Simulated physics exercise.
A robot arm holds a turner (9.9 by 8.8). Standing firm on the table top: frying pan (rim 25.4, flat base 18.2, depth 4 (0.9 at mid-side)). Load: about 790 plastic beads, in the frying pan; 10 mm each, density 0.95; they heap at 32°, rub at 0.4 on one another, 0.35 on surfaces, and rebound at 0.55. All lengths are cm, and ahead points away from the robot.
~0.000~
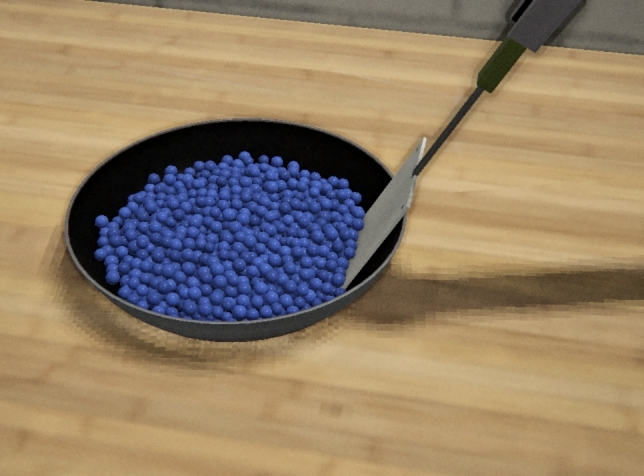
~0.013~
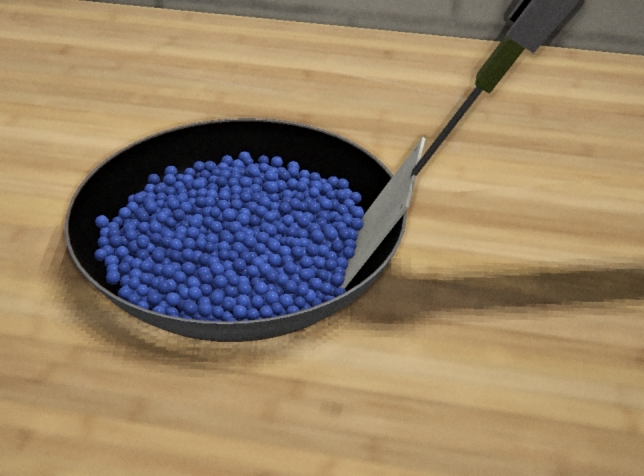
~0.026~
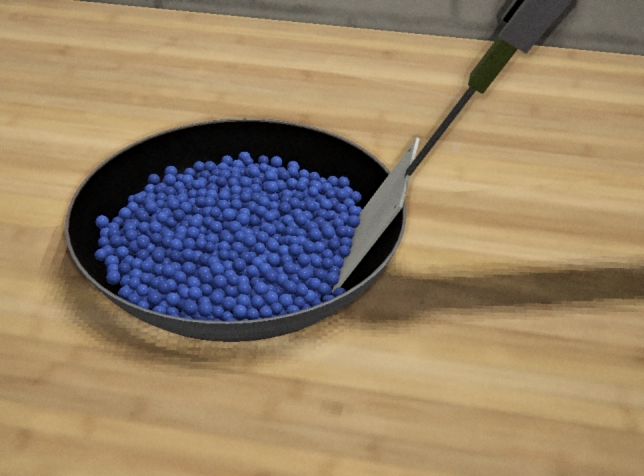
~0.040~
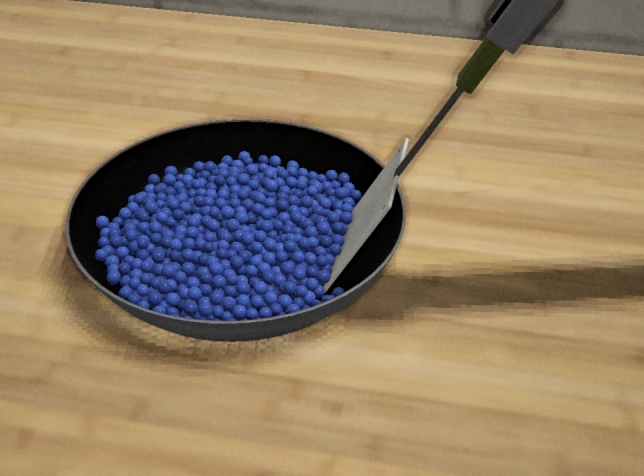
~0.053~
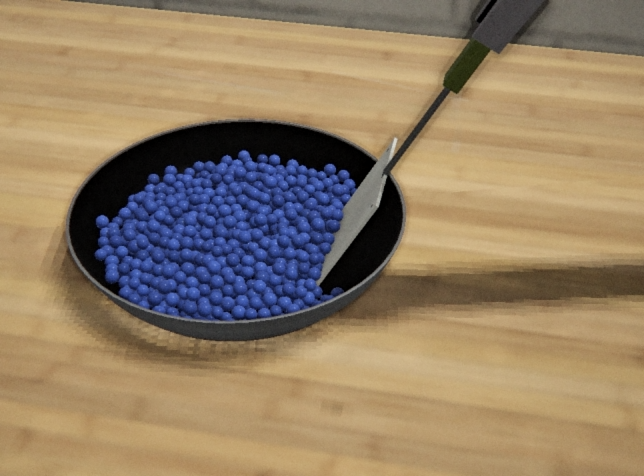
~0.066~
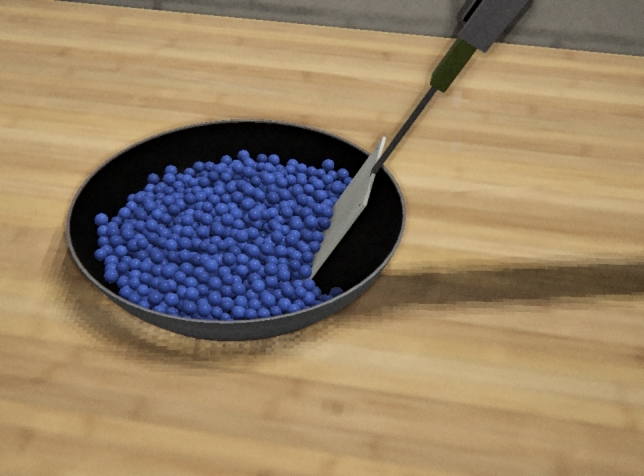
A turner held by a robot arm slides a short way left inside a black frying pan on a wooden table top, pushing the blue beads at the right edge of the heap slightly inward while the pan stays still.
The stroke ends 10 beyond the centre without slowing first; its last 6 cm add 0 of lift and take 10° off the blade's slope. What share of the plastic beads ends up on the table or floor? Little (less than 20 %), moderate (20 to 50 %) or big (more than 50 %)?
A moderate share, 20 to 50 %, ends on the table or floor.
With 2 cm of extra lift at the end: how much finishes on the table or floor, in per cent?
About 30 per cent.
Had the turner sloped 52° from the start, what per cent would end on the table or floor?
Then about 25 per cent.
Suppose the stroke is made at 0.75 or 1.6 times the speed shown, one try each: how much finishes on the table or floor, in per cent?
About 20 and 40 per cent.
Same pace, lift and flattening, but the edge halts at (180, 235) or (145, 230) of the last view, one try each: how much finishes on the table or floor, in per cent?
Some 0 and 5 per cent.
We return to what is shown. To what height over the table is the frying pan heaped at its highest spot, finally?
Roughly 5.0 cm.
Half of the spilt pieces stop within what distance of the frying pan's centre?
Some 20 cm.
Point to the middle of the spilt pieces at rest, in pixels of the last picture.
At about (15, 222).
After 0.16 s, sloping 62°, highest piece 5 above the table; 786 in the frying pan.
After 0.25 s, sloping 59°, highest piece 6 above the table; 786 in the frying pan.
After 0.49 s, sloping 52°, highest piece 6 above the table; 577 in the frying pan, 192 on the table or floor, 17 on the blade or in flight.
After 1.54 s, sloping 52°, highest piece 5 above the table; 574 in the frying pan, 212 on the table or floor.
In the end, 574 in the frying pan, 212 on the table or floor. That is 27 % on the table or floor.
